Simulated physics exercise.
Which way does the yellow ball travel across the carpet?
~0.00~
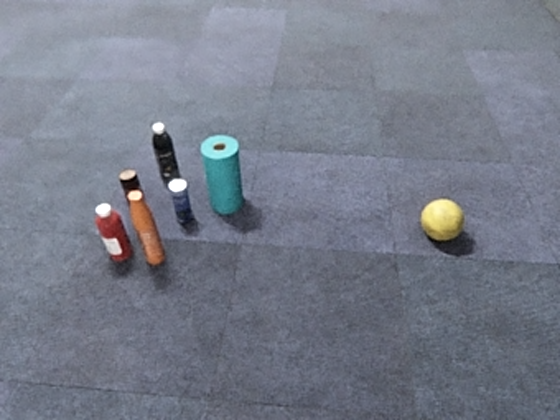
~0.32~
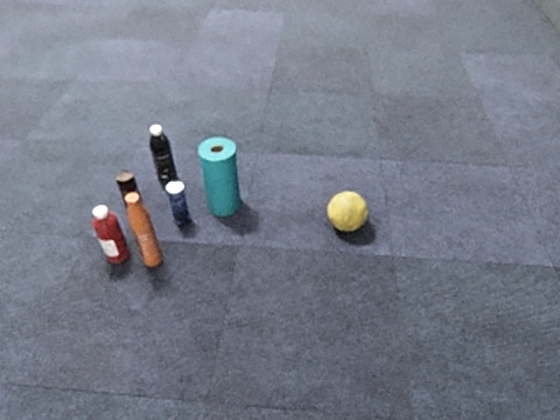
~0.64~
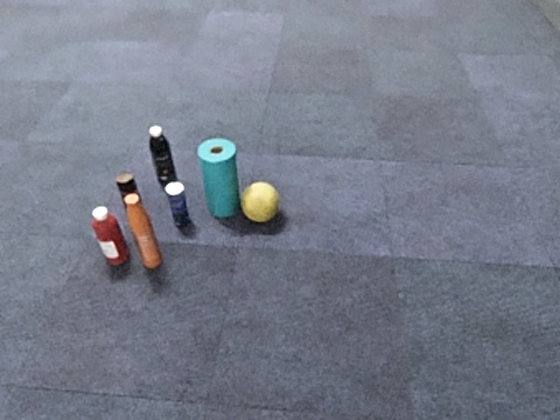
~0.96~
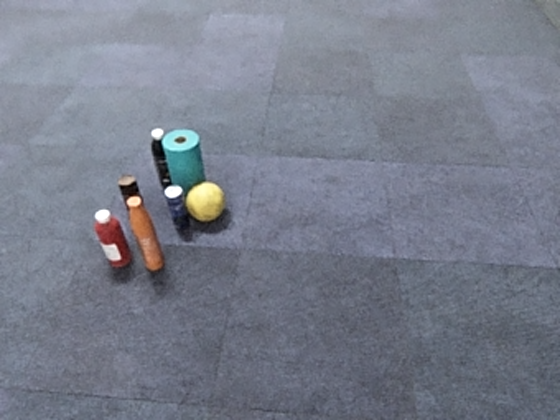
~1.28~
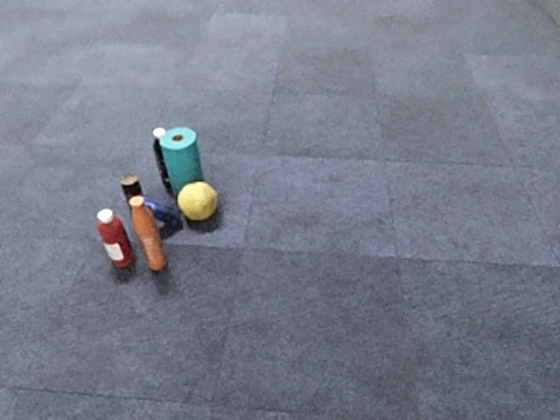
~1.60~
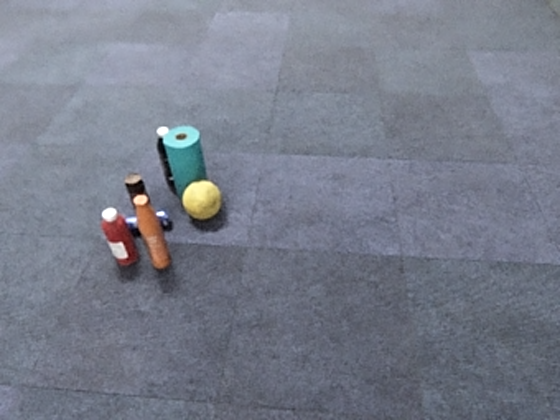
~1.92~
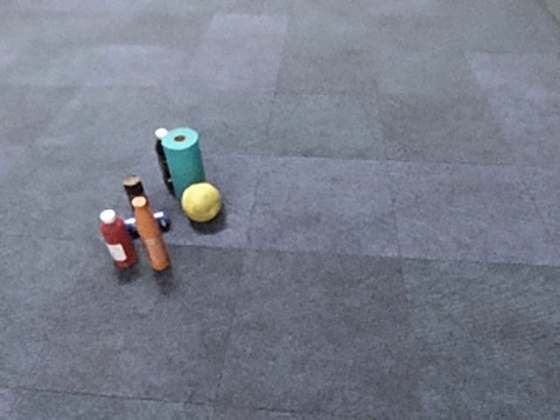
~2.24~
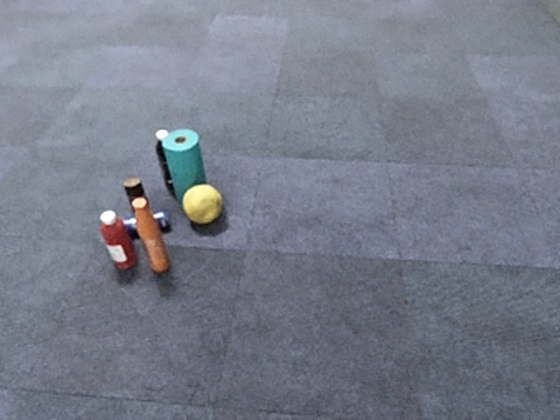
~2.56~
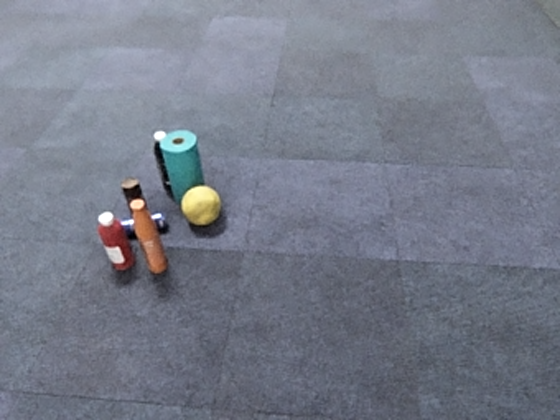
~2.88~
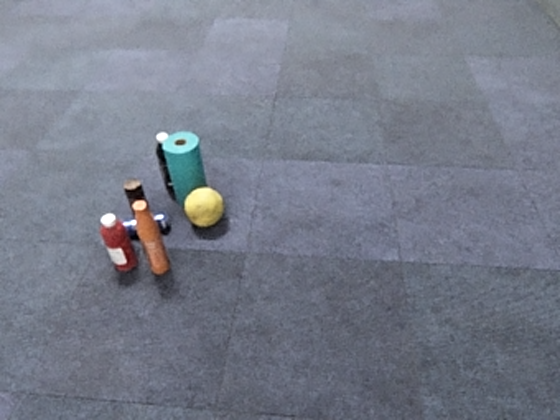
The yellow ball rolls to the left, towards the group of bottles and the turquoise roll.
